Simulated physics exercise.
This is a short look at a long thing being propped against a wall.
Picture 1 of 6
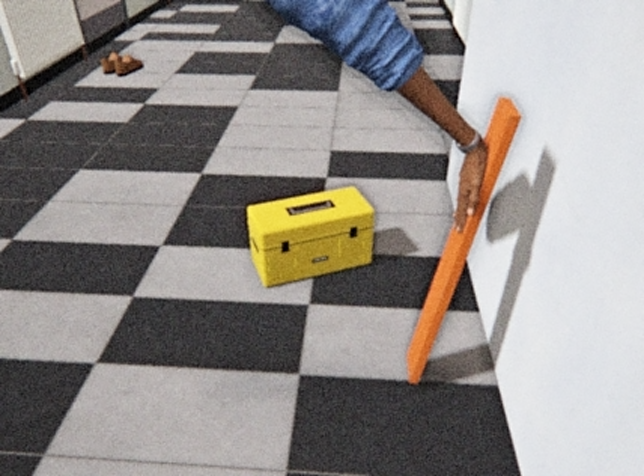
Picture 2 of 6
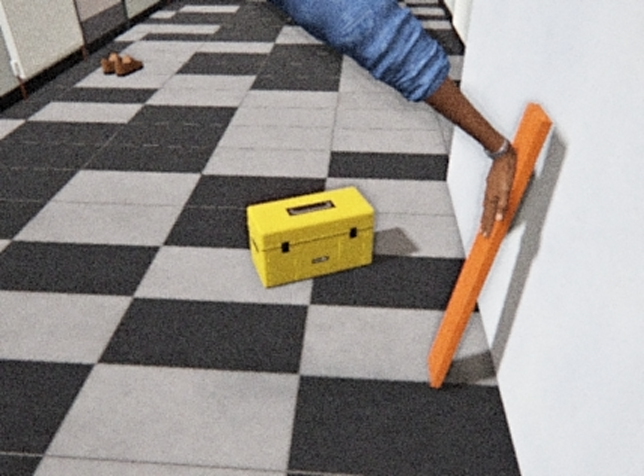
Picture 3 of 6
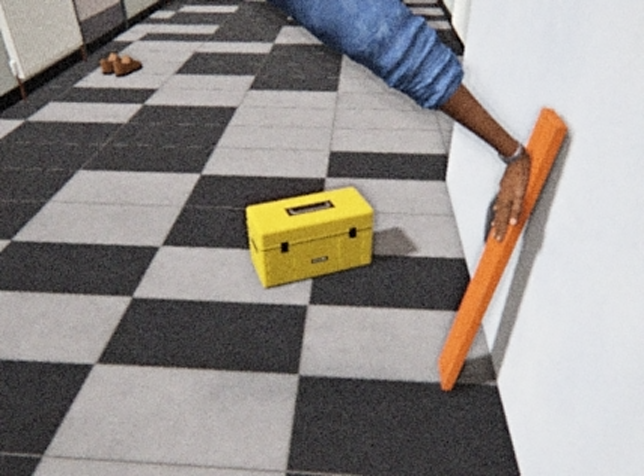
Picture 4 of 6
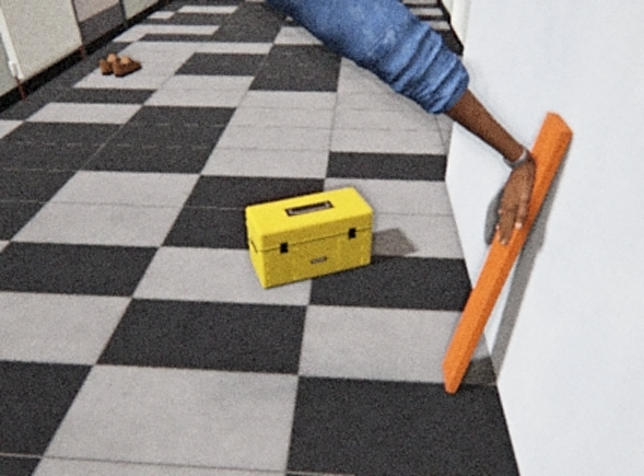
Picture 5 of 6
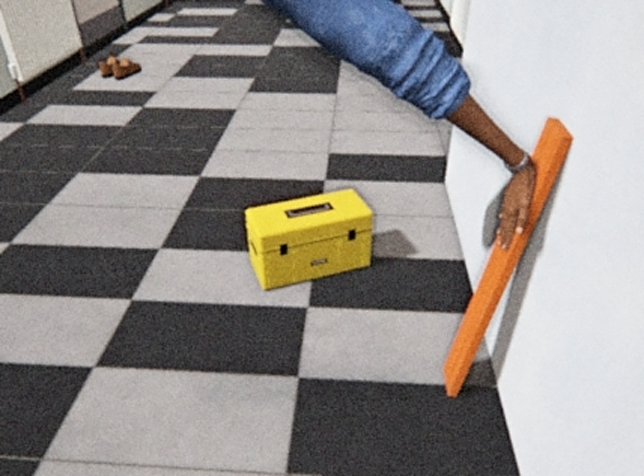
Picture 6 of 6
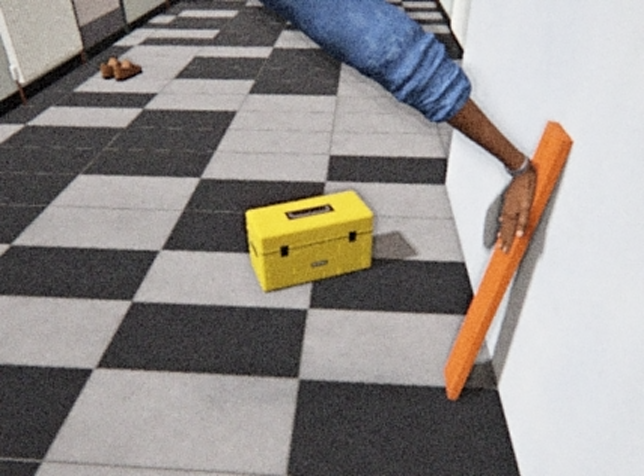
In a checkered-floor hallway, a hand moves an orange plank right and leans it against the wall.
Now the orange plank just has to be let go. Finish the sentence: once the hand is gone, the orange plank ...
The orange plank stays where it is.
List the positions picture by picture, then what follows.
The first picture shows not yet at the wall; orange plank (453, 260); yellow toolbox (311, 236).
The second picture shows not yet at the wall; orange plank (478, 265); yellow toolbox (311, 236).
The third picture shows not yet at the wall; orange plank (490, 269); yellow toolbox (311, 236).
The fourth picture shows not yet at the wall; orange plank (495, 272); yellow toolbox (310, 237).
The fifth picture shows leant on the wall, still held; orange plank (495, 276); yellow toolbox (310, 238).
The sixth picture shows leant on the wall, still held; orange plank (496, 279); yellow toolbox (310, 240).
Then, 0.30 s on from there, no change.
Then, 0.70 s on from there, orange plank resting near (496, 280).
In the end, both unmoved. At the end, from the last picture's camera, orange plank near (496, 280). The plank remains leaning.
